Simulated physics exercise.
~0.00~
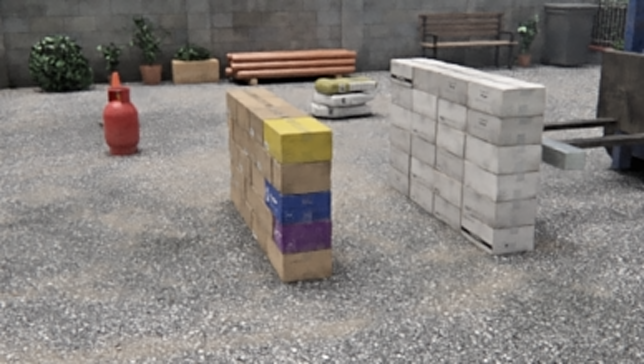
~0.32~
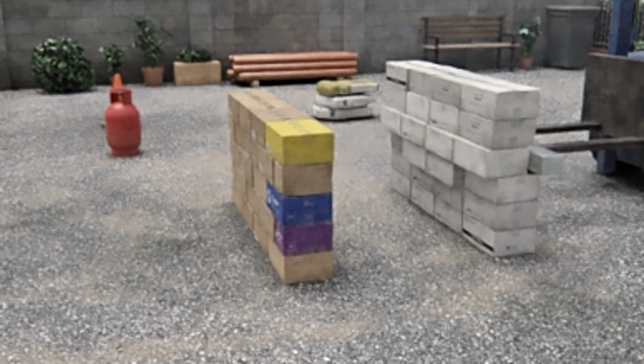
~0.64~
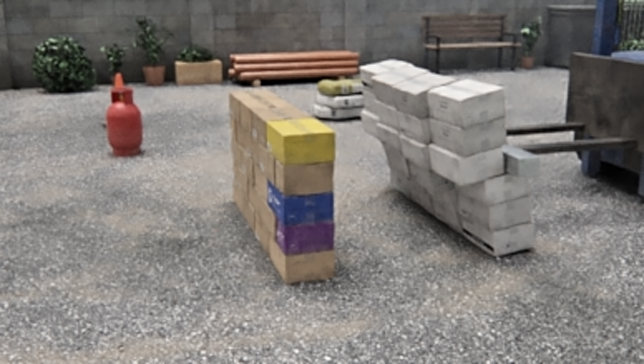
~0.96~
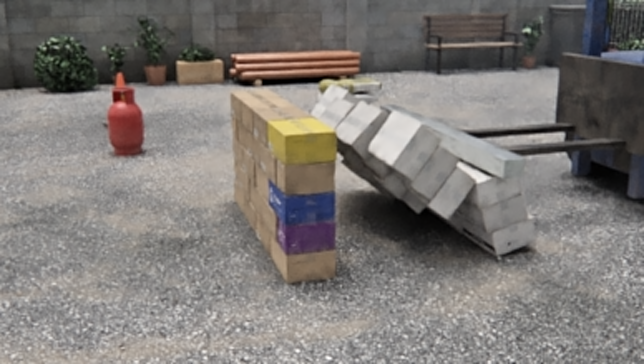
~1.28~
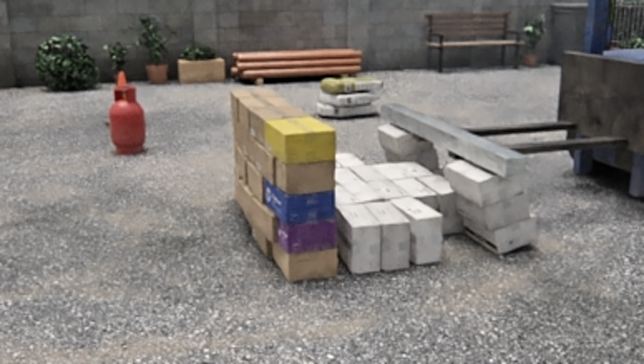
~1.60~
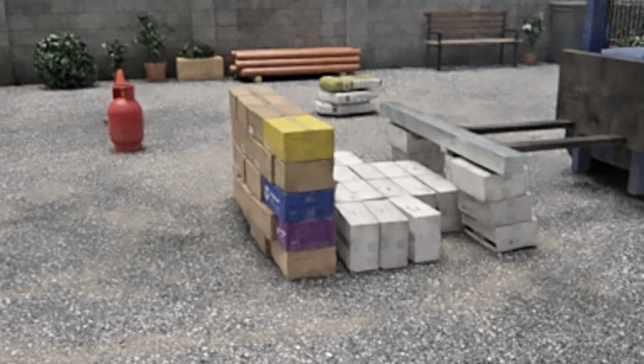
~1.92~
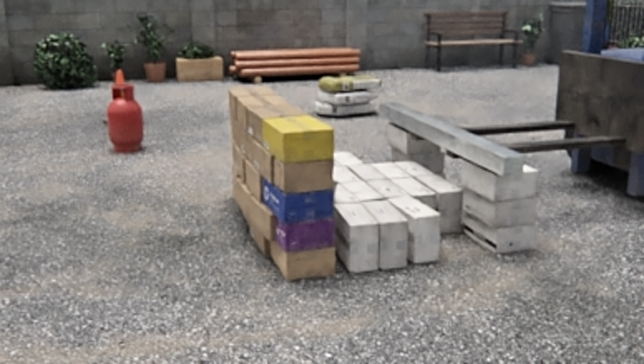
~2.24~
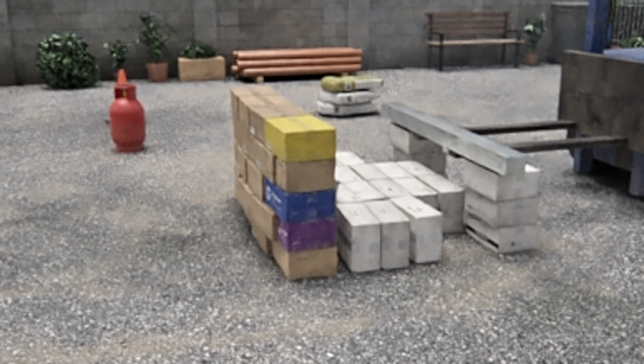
At first, two walls of stacked parcels stand face to face on a gravel yard, a pale one on the right and a brown one on the left with yellow, blue and purple parcels at its near end. A lift truck on the right drives a beam leftward into the pale wall. Its upper part bulges and leans, then topples toward the brown wall. Most of the pale parcels land in a heap against its base. The truck and beam stop, leaving a short pale stack at the near end, while the brown wall, slightly disturbed, stays standing with its blue parcel still up.
